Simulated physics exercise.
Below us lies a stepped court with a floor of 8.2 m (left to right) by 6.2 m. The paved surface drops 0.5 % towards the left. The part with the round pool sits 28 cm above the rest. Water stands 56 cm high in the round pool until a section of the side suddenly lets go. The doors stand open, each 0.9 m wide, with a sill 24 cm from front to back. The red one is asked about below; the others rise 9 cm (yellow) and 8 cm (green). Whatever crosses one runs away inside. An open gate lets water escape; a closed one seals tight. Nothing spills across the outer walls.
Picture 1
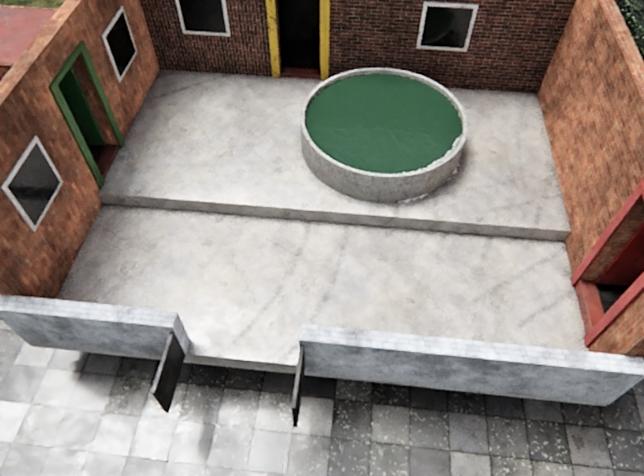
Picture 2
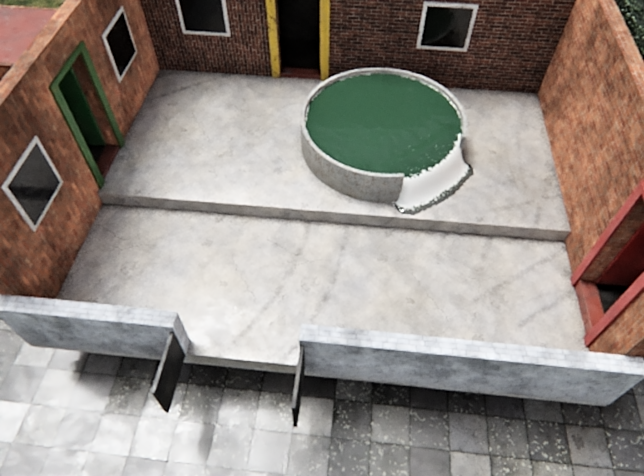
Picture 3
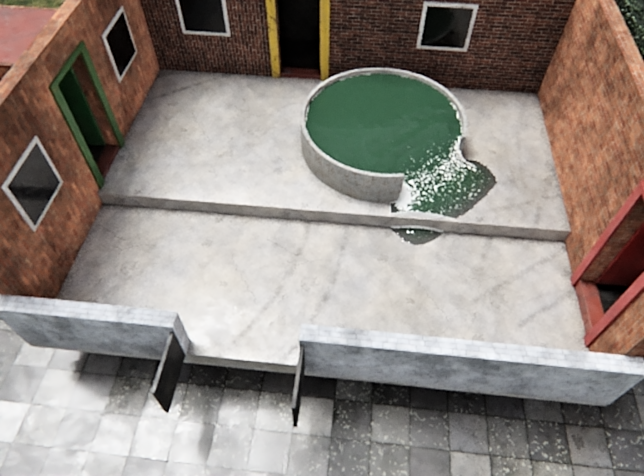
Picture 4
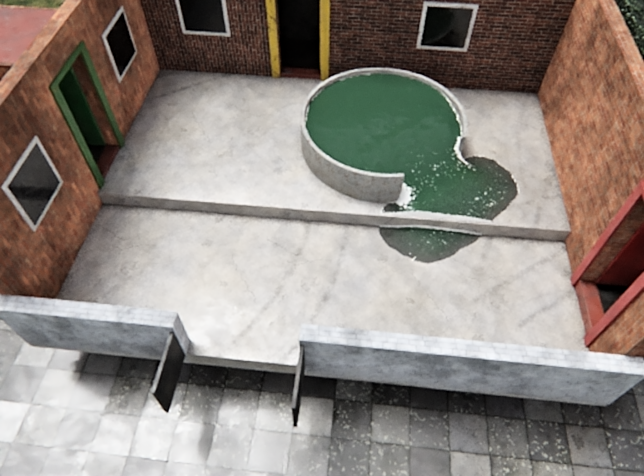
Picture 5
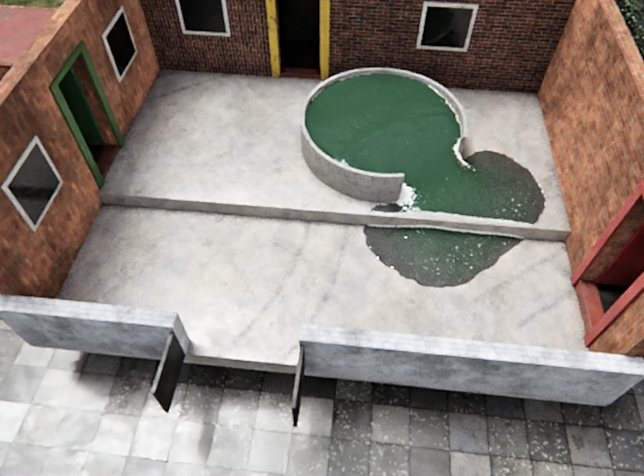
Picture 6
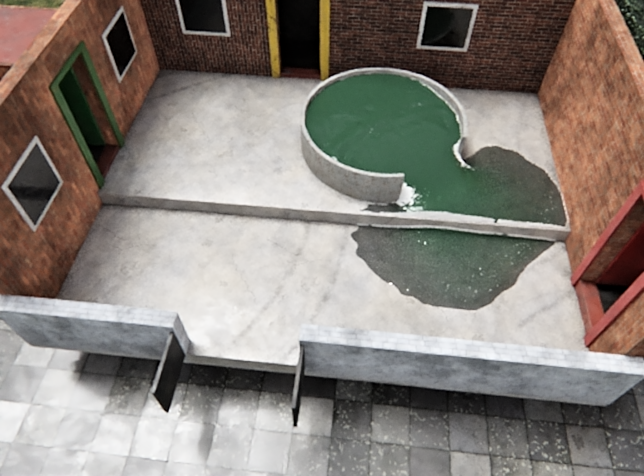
In a stepped courtyard, green water pours through a gap in the round pool and spreads.
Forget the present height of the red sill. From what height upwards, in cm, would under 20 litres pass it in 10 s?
Close to 28 cm is just enough.
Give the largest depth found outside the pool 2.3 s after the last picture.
Roughly 40 cm.
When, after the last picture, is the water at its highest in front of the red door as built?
Near 2.8 s.
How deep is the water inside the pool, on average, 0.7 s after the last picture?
About 43 cm.
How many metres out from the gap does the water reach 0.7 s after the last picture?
About 3.8 m.
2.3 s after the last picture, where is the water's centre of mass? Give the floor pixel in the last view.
At about (435, 200).
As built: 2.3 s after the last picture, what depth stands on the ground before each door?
Depths in cm: Yellow 0, green 0, red 33.
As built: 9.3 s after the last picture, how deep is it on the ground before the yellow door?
Roughly 2.0 cm deep.
Then, 0.7 s after the last picture water covers 25 % of the floor, deepest (28 cm) near (434, 194); 18 cm at the red door, 0 litres in over its 21 cm sill.
Then, 2.3 s after the last picture water covers 30 % of the floor, deepest (40 cm) near (585, 355); 33 cm at the red door, 13 litres in over its 21 cm sill.
Then, 9.3 s after the last picture water covers 70 % of the floor, deepest (21 cm) near (97, 216); 11 cm at the red door, 60 litres in over its 21 cm sill.
At the red door as built, the water peaked near 34 cm, 2.7 s after the last picture.
Run again over the same 10 s with other heights there, 48 litres in over 22.5 cm, 13 litres over 30.5 cm. The limit of 20 litres is kept from about 28 cm up.
